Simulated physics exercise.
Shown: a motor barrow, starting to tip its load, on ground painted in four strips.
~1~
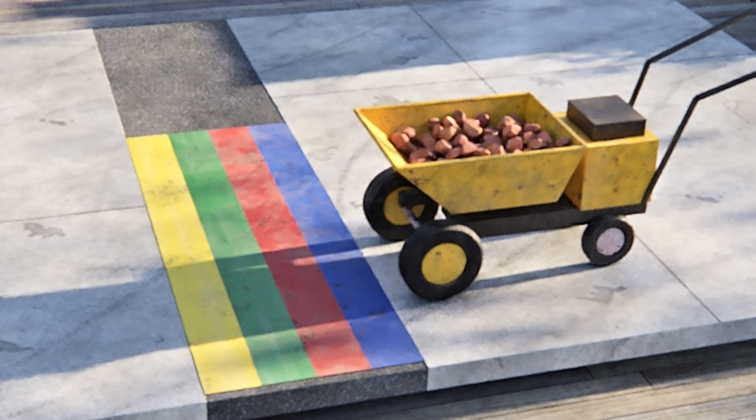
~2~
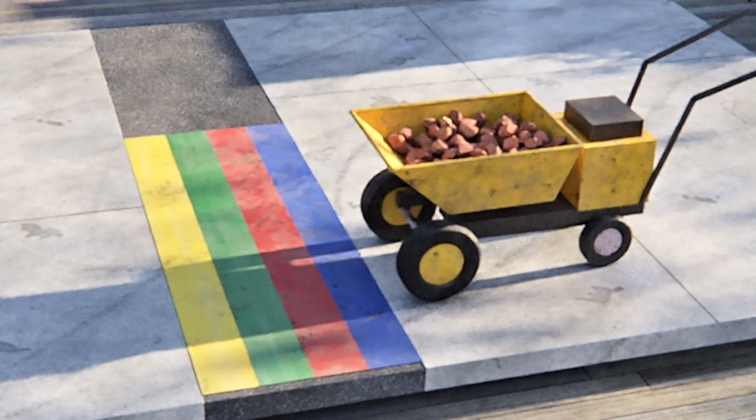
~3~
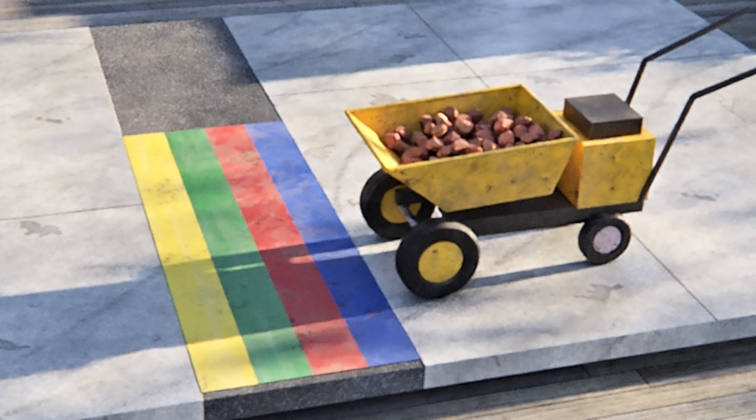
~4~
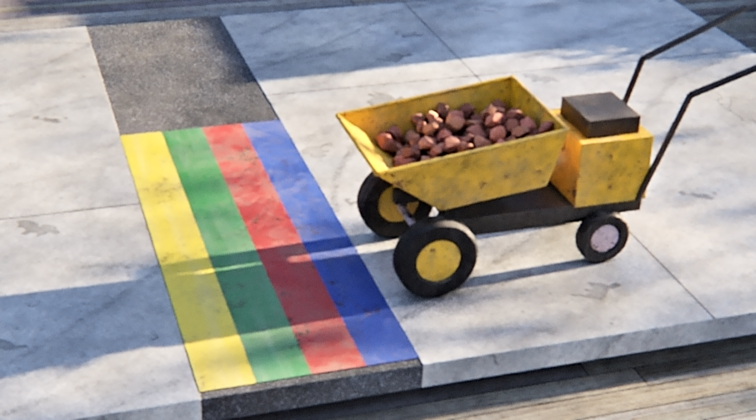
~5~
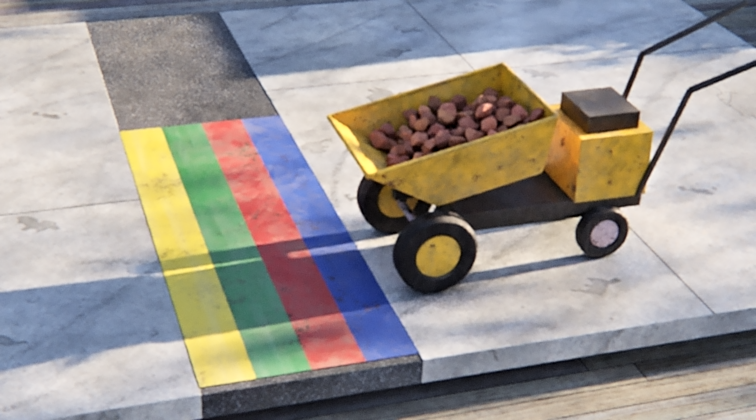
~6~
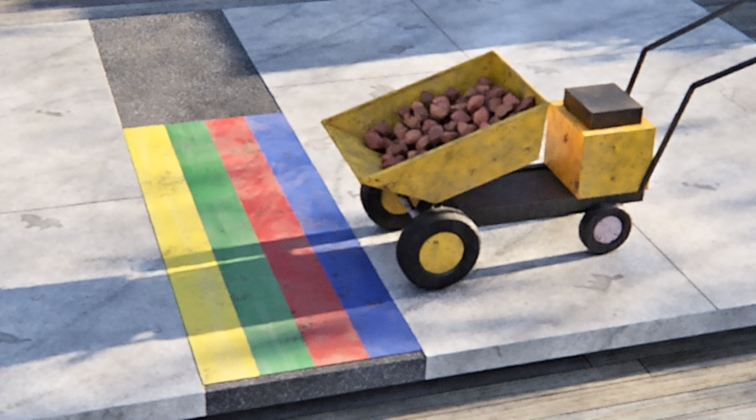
We see a yellow motor barrow loaded with reddish-brown rubble beside yellow, green, red and blue strips painted on pale paving; its skip starts level, then gradually tilts toward the strips on the left, its rear rising.
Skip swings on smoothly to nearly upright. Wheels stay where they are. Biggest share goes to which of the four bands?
Biggest share: Green.
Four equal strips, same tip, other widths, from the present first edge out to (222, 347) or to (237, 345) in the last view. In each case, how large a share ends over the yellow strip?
Roughly 20 % and 30 %.
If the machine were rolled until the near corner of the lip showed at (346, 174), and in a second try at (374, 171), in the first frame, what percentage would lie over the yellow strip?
First position: Some 40 percent; second position: Some 30 percent.
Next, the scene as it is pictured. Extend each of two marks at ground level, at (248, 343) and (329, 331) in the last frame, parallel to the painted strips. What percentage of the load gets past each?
In order: 30 percent, then 80 percent.
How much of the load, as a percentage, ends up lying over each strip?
About: Blue strip 0, red strip 20, green strip 35, yellow strip 20 per cent.
Soon after the last picture, skip tipped steeply; all in the skip.
A little later, skip tipped right over; about two thirds in the skip; about a quarter over the red strip; about a quarter over the green strip.
Later still, skip tipped right over; about a quarter in the skip; about a quarter over the red strip; about a third over the green strip; about a quarter over the yellow strip; a small part off the paint.
At rest, skip tipped right over; about a quarter in the skip; none over the blue strip; about a quarter over the red strip; about a third over the green strip; about a quarter over the yellow strip; a small part off the paint.
